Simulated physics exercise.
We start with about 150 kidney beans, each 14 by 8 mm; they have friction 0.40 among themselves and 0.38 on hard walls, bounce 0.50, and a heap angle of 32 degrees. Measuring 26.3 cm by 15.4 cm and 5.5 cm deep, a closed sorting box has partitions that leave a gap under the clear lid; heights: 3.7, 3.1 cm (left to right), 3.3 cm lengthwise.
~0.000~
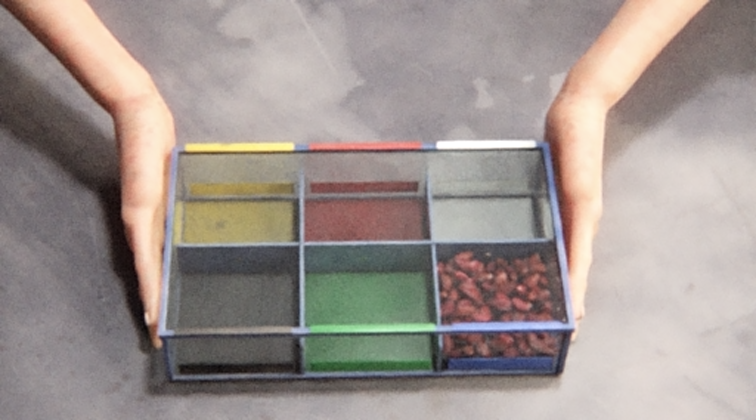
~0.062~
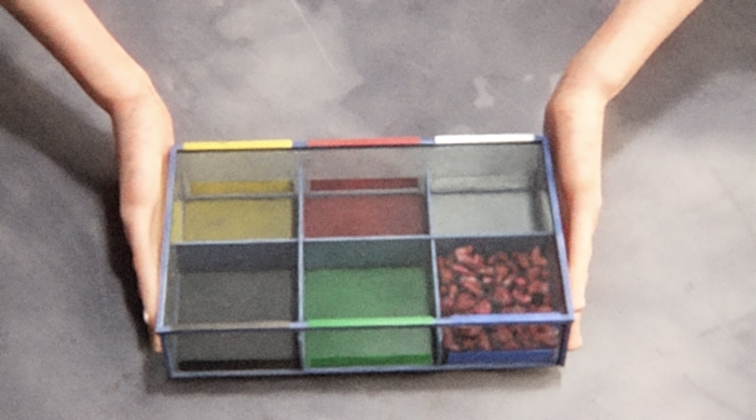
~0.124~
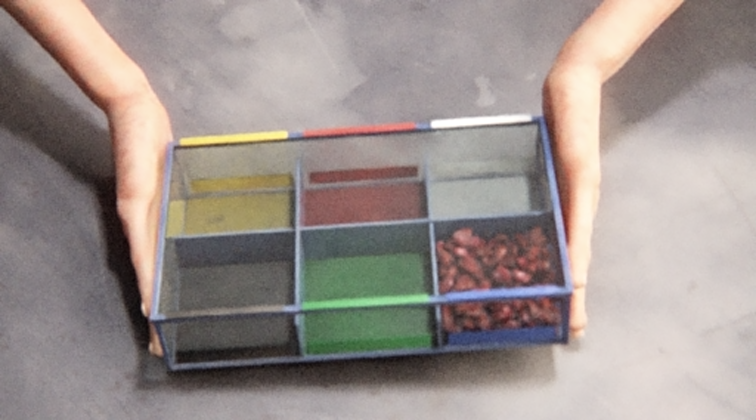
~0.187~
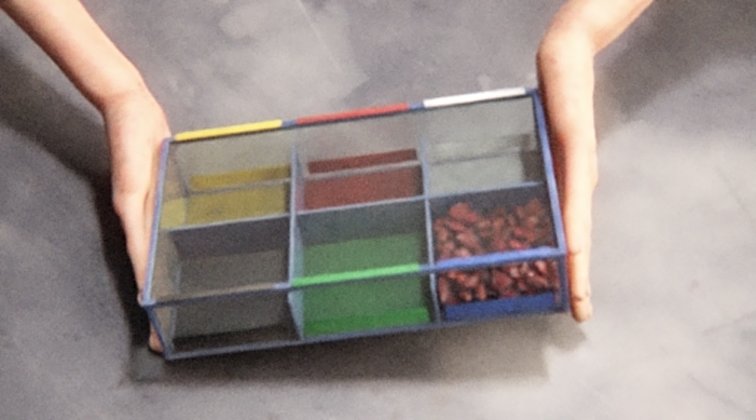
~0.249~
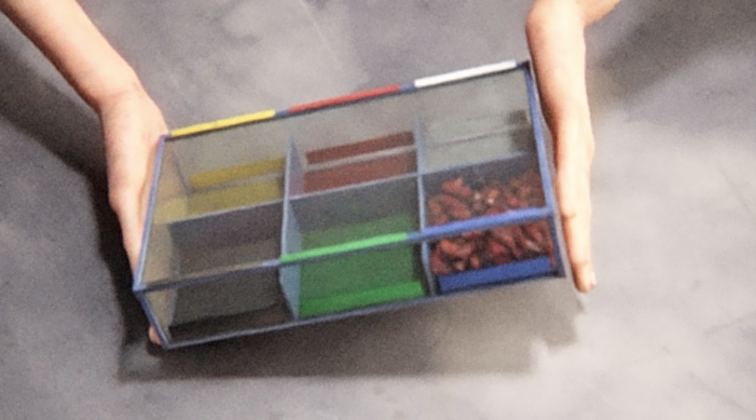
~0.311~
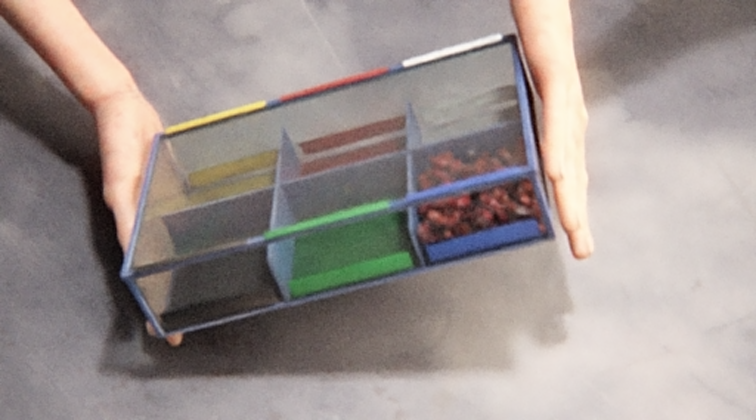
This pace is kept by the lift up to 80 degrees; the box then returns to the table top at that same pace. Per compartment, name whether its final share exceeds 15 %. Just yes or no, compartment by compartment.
Red compartment gets a yes, blue compartment gets a yes, green compartment gets a no, yellow compartment gets a yes, white compartment gets a no, black compartment gets a no.
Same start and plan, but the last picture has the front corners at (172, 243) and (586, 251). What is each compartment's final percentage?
Red 0, blue 50, green 0, yellow 0, white 50, black 0.
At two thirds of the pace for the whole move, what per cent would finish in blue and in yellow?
The blue compartment would end with 45 per cent, the yellow one with 25 per cent.
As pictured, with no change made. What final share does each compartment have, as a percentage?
The red one ends with 30, blue 35, green 10, yellow 25, white 0 and black 0 per cent.
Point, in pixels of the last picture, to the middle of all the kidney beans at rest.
Close to pixel (348, 239).
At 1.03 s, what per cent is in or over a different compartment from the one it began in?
40 %.
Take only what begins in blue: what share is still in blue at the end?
40 %.
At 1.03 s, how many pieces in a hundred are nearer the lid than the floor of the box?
Share: Approx. 60 %.
After 1.03 s, tilt 78 degrees; red 20 %, blue 60 %, green 10 %, yellow 5 %, white 5 %.
After 1.51 s, tilt 33 degrees; red 30 %, blue 35 %, green 10 %, yellow 25 %.
After 2.06 s, tilt 0 degrees; red 30 %, blue 35 %, green 10 %, yellow 25 %.
In the end, at 2.6 s, red 30 %, blue 35 %, green 10 %, yellow 25 %, white 0 %, black 0 %.
